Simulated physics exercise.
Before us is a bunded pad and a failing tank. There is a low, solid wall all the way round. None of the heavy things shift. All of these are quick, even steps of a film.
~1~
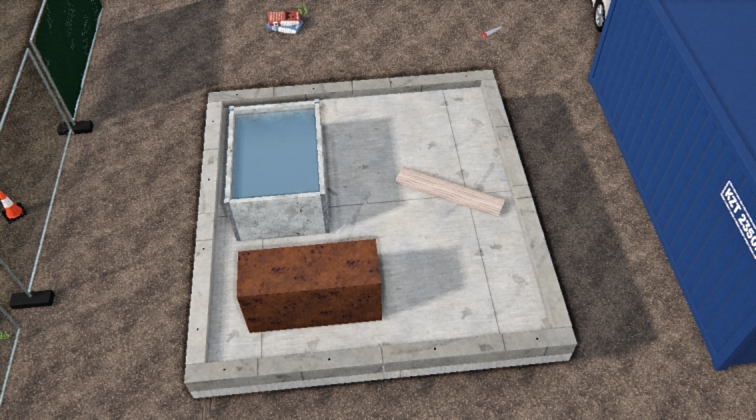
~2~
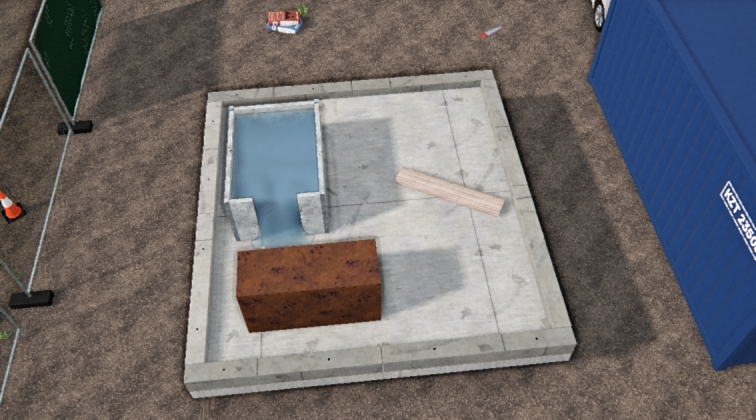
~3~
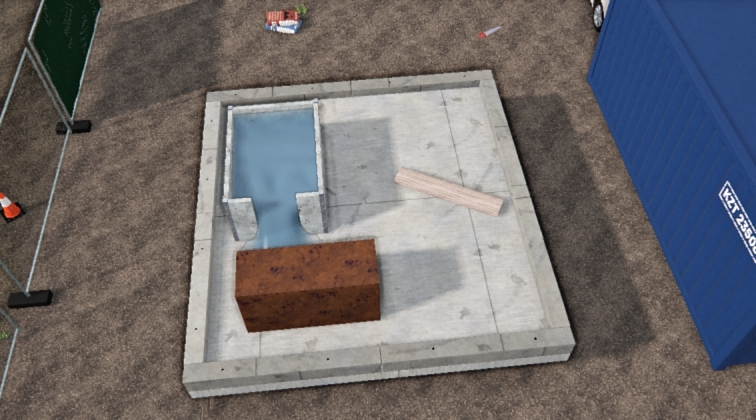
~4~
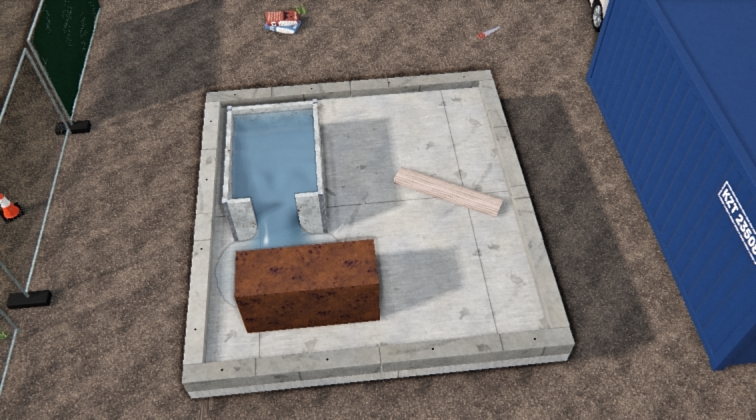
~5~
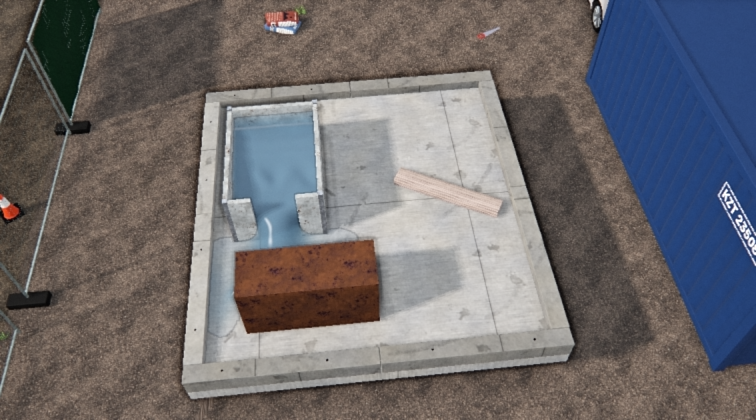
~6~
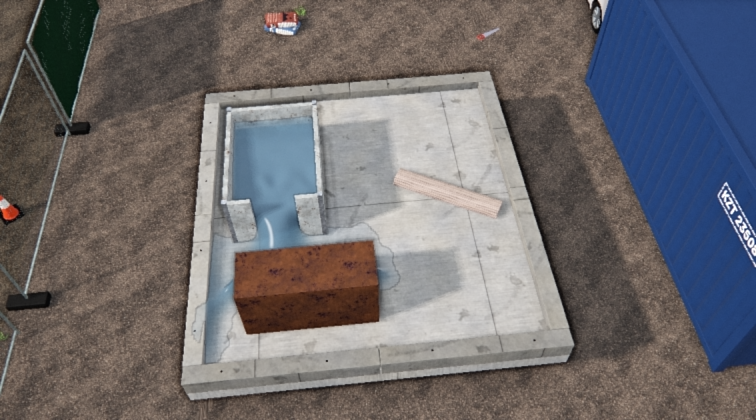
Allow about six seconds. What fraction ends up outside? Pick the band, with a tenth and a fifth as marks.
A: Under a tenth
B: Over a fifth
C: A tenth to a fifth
C.
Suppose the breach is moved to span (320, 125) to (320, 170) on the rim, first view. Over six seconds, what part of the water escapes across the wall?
Around 16 percent.
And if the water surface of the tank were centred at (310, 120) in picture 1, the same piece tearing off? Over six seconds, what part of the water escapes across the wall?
Result: Around 8 %.
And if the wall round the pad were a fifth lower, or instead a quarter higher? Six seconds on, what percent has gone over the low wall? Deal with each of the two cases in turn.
20 % then 8 %.
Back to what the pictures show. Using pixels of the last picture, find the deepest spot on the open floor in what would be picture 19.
Somewhere near (279, 276).
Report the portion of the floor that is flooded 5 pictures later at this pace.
It works out to about 35 in a hundred.
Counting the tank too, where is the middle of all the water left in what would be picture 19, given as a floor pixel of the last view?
It's close to (310, 222).
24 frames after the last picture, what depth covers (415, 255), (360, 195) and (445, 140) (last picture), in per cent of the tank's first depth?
Going place by place: 4 %, 2 % and 2 %.
A moment on, water covers 20 % of the floor; the low wall has let 1 % over.
Next, water covers 30 % of the floor; the low wall has let 2 % over.
Then, water covers 50 % of the floor; the low wall has let 9 % over.
Later, water covers 60 % of the floor; the low wall has let 12 % over.
In the end, water covers 75 % of the floor; the low wall has let 13 % over.
